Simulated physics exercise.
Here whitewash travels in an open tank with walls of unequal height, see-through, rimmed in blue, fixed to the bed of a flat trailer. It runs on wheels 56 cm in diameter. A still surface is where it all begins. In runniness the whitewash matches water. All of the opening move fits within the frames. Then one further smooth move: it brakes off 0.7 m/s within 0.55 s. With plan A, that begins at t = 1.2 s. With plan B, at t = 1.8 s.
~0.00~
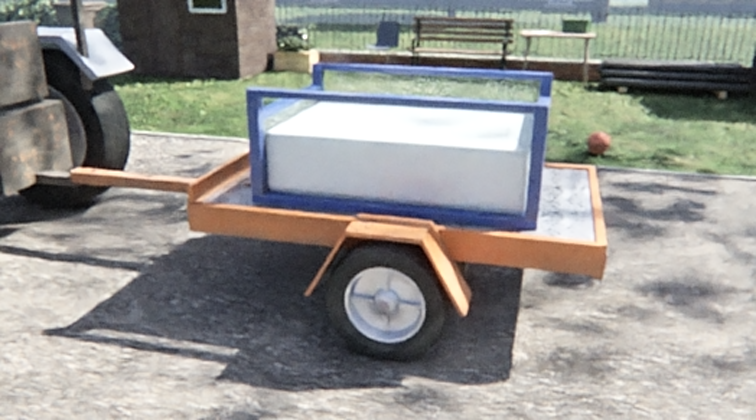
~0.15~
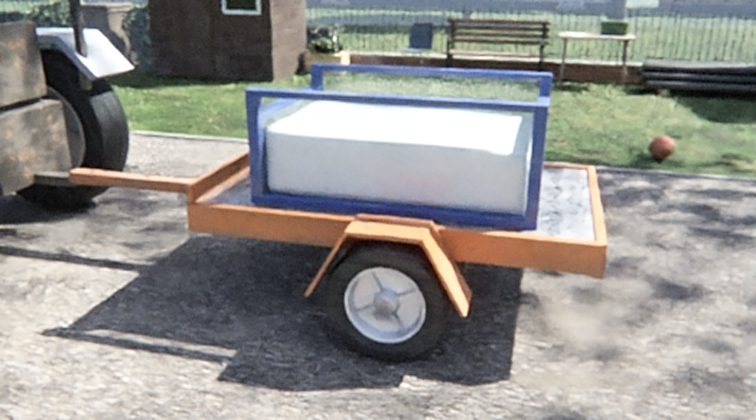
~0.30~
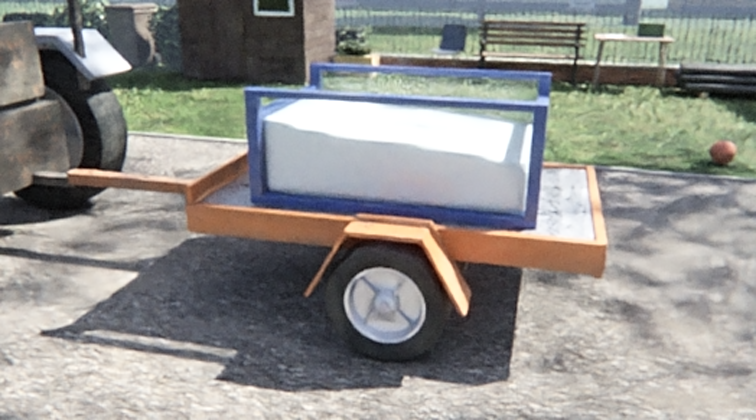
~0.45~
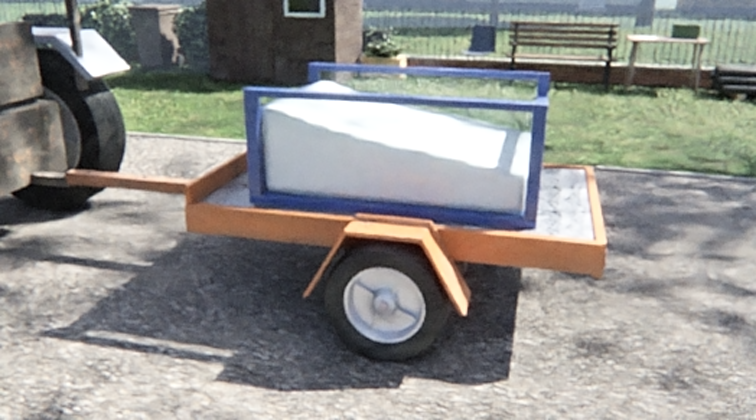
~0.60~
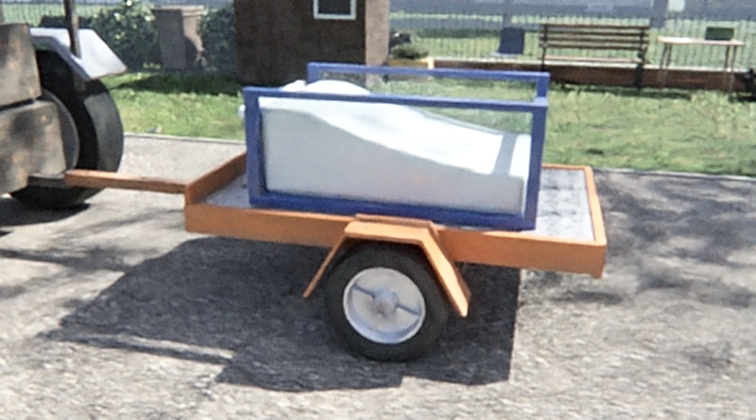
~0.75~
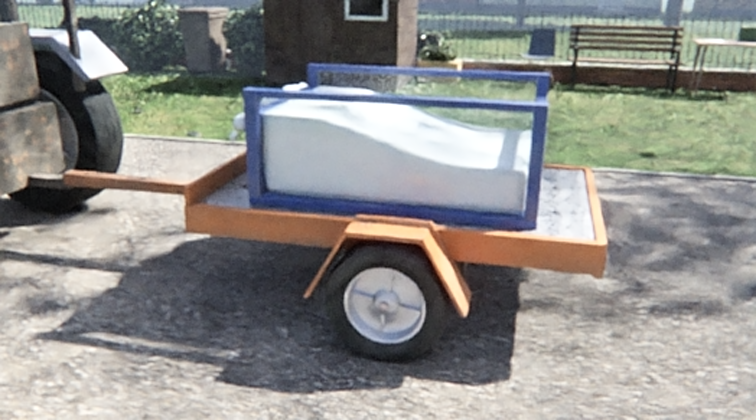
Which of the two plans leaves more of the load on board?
Plan A.
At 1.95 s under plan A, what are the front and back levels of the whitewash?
Front 50 cm, back 18 cm.
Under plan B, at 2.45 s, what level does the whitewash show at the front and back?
Front: 46 cm; back: 14 cm.
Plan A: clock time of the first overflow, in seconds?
0.9 s.
For plan A, At 1.95 s front 50 cm, middle 26 cm, back 18 cm above the floor; the loss stands at 1 per cent, over the front.
For plan A, At 4.74 s the loss stands at 7 per cent, mostly over the front, some over the back, 23 of 328 litres.
For plan B, At 2.45 s front 47 cm, middle 25 cm, back 14 cm above the floor; the loss stands at 6 per cent, over the front.
For plan B, At 5.34 s the loss stands at 13 per cent, mostly over the front, some over the back, 44 of 328 litres.
